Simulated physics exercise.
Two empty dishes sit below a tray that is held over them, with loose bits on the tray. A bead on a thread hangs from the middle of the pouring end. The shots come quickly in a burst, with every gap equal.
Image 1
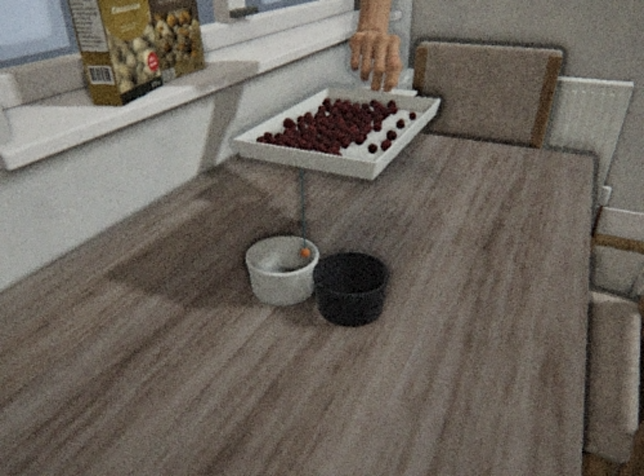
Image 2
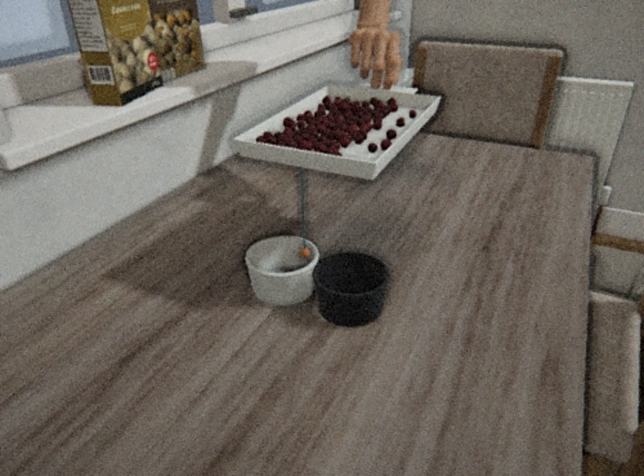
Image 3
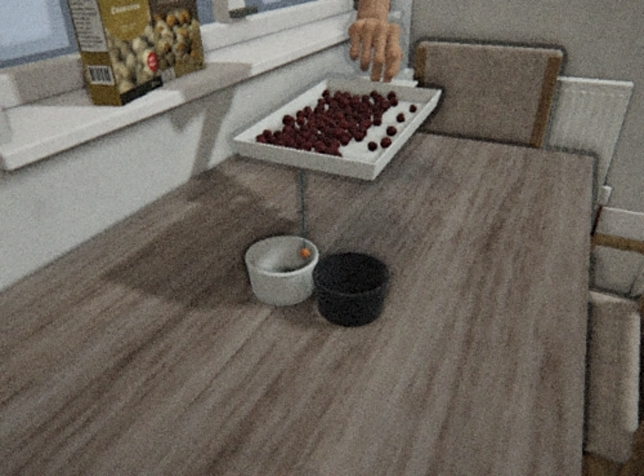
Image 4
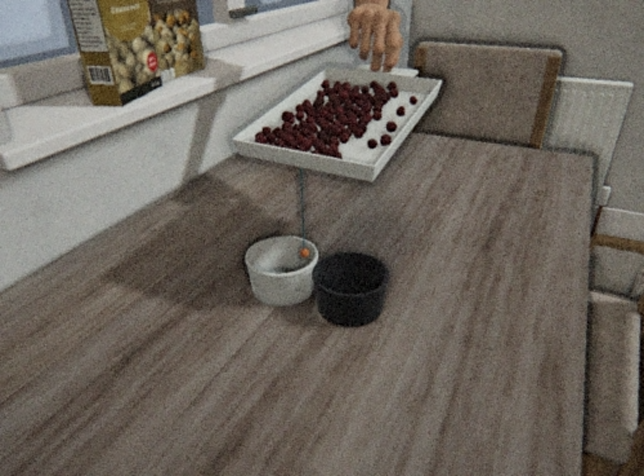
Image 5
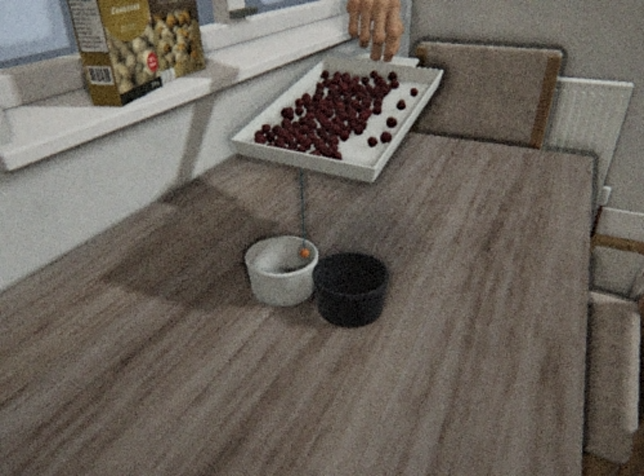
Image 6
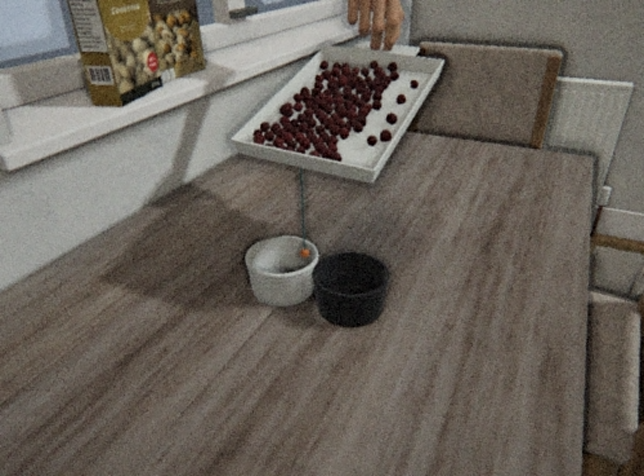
We see a hand behind a white tray of small dark red pieces above a white dish and a black dish on a wooden table; the hand rises slightly as the tray's far end lifts, tilting it gradually.
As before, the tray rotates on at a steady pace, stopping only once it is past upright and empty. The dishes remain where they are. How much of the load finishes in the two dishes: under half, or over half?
The dishes secure under fifty percent.
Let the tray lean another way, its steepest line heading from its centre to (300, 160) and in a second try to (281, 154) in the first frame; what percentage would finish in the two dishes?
Lab note: Try one about 0 %, try two about 10 %.
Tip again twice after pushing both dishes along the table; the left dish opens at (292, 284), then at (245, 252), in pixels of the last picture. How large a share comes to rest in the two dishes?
In order, 70 % and 0 %.
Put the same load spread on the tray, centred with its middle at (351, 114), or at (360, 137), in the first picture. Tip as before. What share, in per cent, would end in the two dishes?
Roughly 10 per cent, then 10 per cent.
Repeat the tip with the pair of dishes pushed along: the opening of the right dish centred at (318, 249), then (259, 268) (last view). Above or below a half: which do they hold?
Held in all, by try: A smaller portion, then a smaller portion.
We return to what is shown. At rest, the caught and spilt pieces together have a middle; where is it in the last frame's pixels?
Resting centre, last frame: Roughly (309, 369).
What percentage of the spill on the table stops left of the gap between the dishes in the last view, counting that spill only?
My estimate is some 60 per cent.
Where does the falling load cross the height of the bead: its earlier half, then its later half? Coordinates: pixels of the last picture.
First roughly (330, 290), then roughly (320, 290).
Soon after the last picture, tray tipped steeply; all on the tray.
A little later, tray tipped right over; about half on the tray; a stray few in the right dish; about a quarter outside both; about a quarter in the air.
Later still, tray tipped past a quarter turn; a stray few in the right dish; nearly all outside both.
At rest, tray tipped past a quarter turn; a stray few in the right dish; none in the left dish; nearly all outside both.
